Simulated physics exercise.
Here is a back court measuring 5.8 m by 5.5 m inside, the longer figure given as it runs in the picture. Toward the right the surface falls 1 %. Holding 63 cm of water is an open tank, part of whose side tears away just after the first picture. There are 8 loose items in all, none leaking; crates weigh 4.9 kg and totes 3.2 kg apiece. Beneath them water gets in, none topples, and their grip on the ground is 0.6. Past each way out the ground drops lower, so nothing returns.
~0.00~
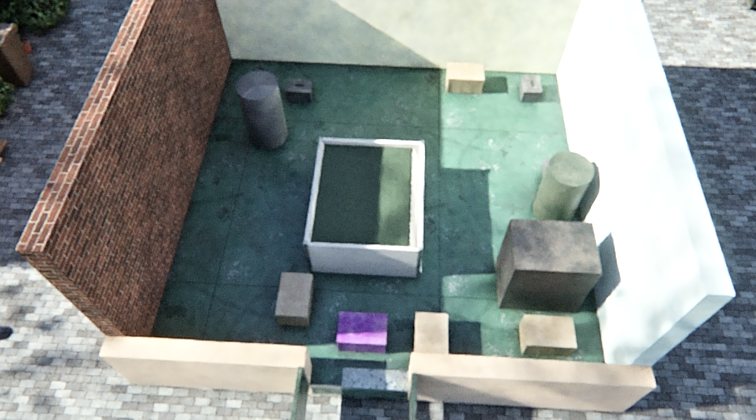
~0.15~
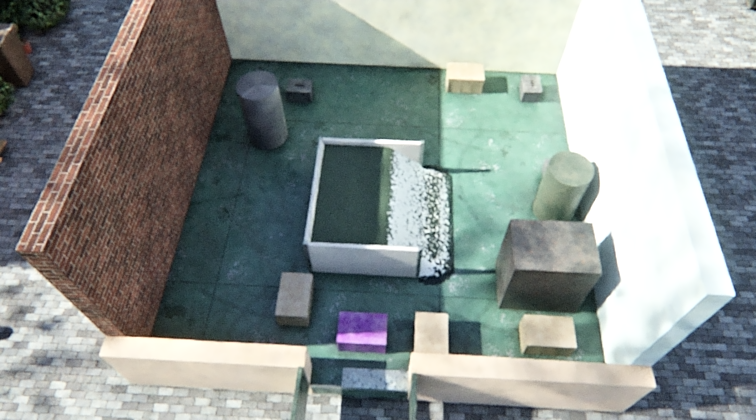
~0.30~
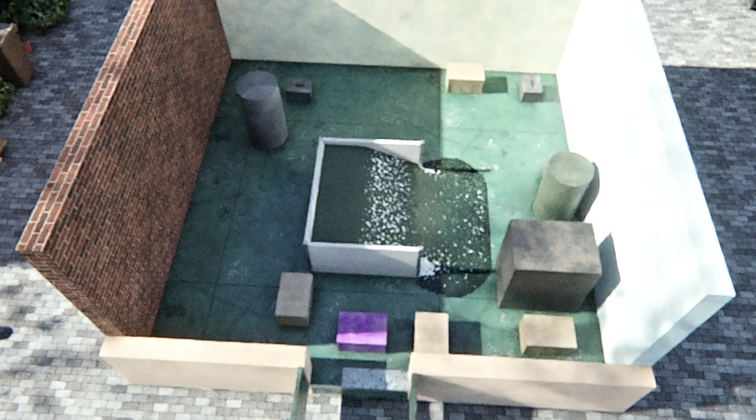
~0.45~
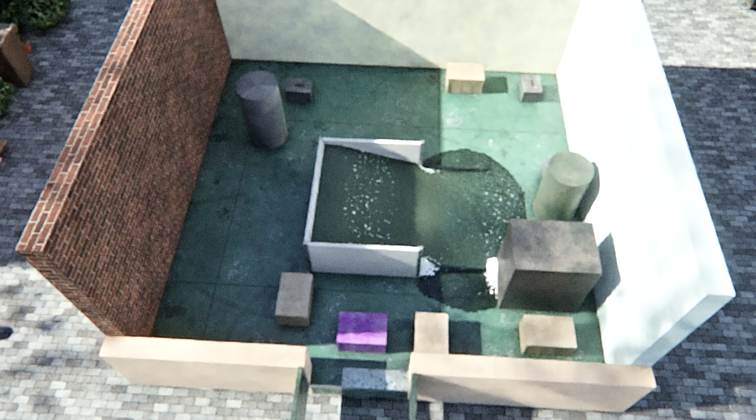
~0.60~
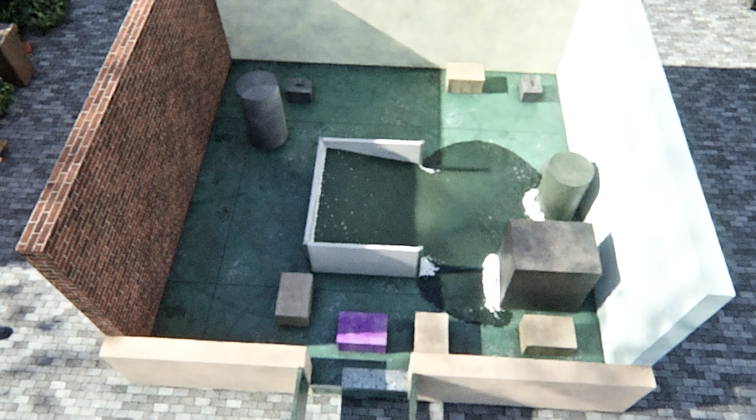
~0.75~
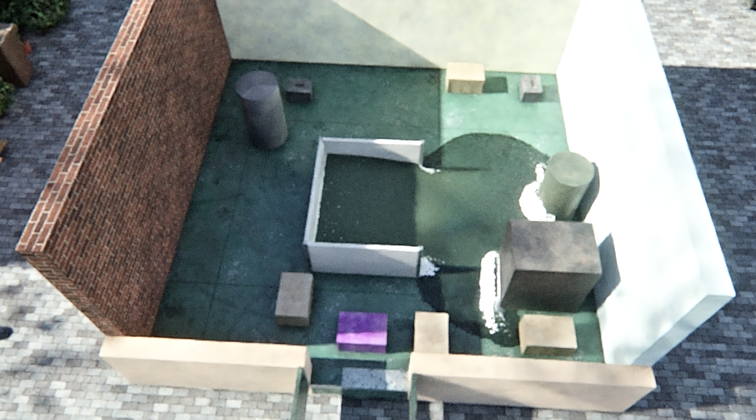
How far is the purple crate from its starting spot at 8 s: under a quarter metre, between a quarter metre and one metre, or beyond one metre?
It is set to wind up a long distance off.
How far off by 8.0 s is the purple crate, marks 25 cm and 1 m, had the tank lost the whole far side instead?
Note: Purple crate displaced moderately.
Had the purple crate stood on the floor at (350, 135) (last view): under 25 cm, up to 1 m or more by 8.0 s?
By that time it covers a moderate distance.
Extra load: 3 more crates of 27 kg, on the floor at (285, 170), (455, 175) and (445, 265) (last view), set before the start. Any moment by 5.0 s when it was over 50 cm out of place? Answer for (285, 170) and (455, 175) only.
Respectively: Inside the limit and outside the limit.
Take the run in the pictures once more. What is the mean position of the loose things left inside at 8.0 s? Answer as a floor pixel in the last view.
The centre is close to (283, 213).
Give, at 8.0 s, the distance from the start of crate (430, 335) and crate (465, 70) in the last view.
Lab note - net shifts in order: 300 cm; 350 cm.
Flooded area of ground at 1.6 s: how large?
The covered patch comes to about 11.5 m2.
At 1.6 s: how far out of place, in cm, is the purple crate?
Roughly 0 cm.
After 1.6 s the purple crate is near (362, 328), 0.0 m from its start, aground; 0 of 8 are out; 2 afloat.
After 3.6 s the purple crate is near (338, 313), 0.4 m from its start, aground; 0 of 8 are out; 4 afloat.
After 5.6 s the purple crate is near (221, 333), 1.7 m from its start, afloat; 0 of 8 are out; 8 afloat.
After 8.0 s the purple crate is near (171, 312), 2.4 m from its start, afloat; 0 of 8 are out; 8 afloat.
